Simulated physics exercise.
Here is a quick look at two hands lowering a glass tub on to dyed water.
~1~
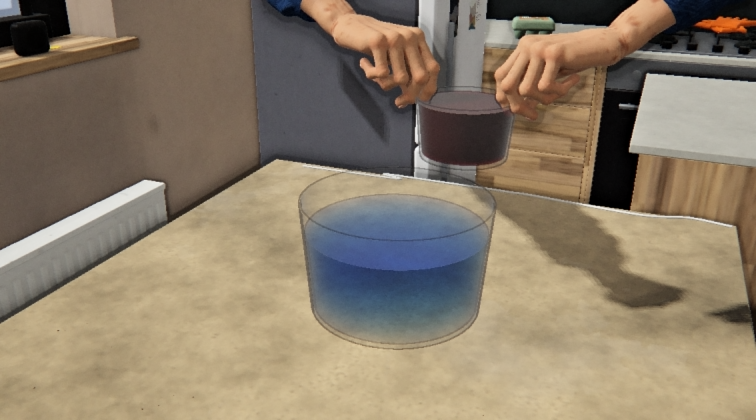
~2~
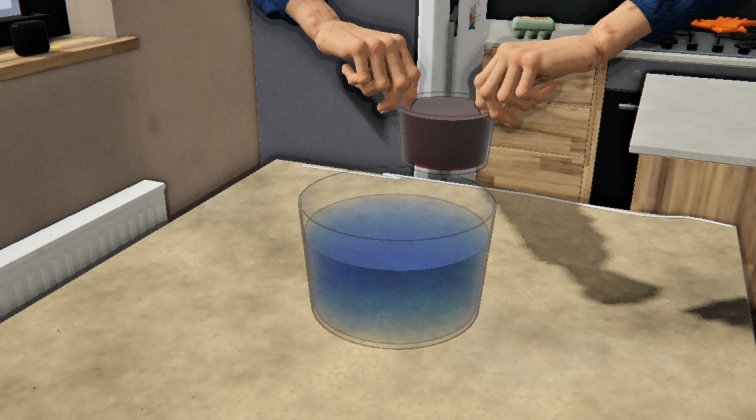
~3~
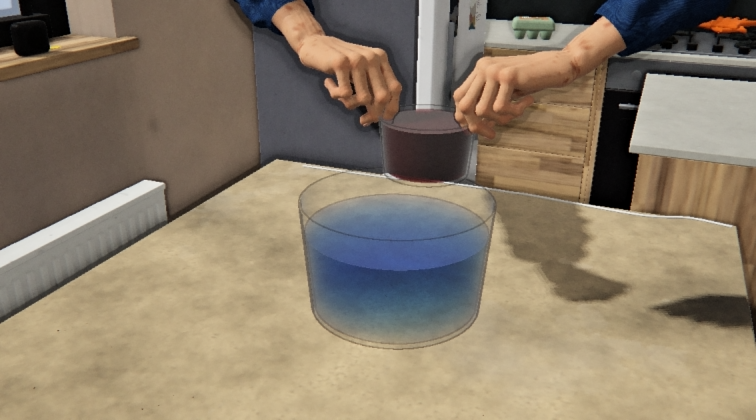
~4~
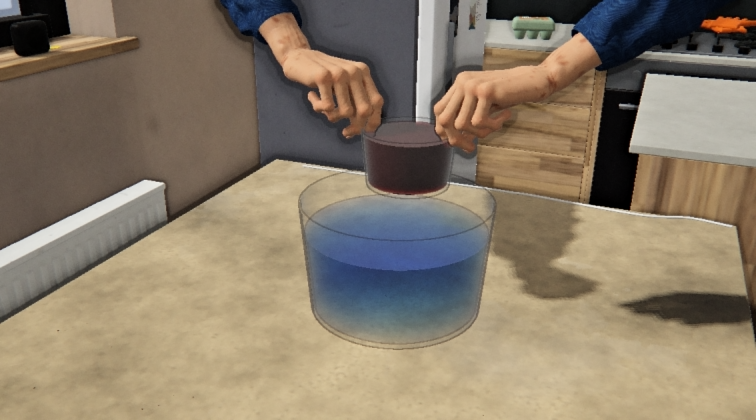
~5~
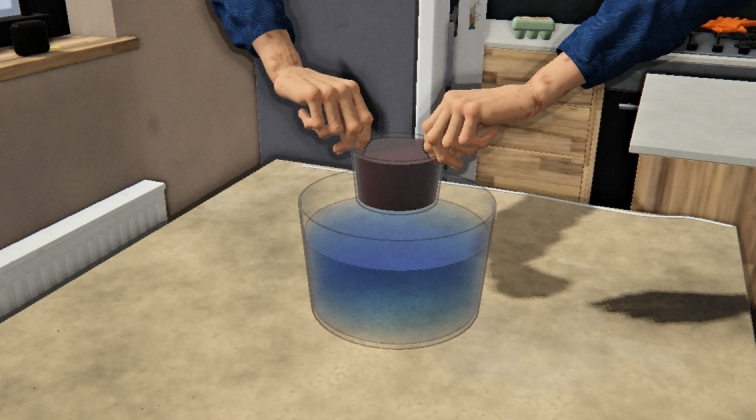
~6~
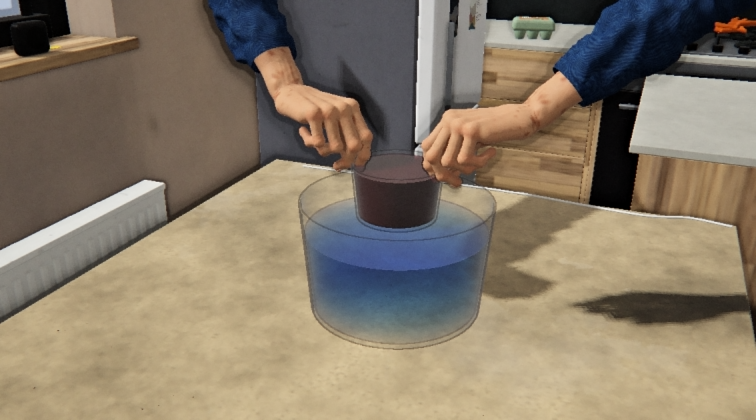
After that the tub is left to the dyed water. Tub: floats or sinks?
Sunk.
Shortly, the tub dips into the dyed water.
Then, dyed water pours in over its rim.
At the finish, the tub lies on the bottom.
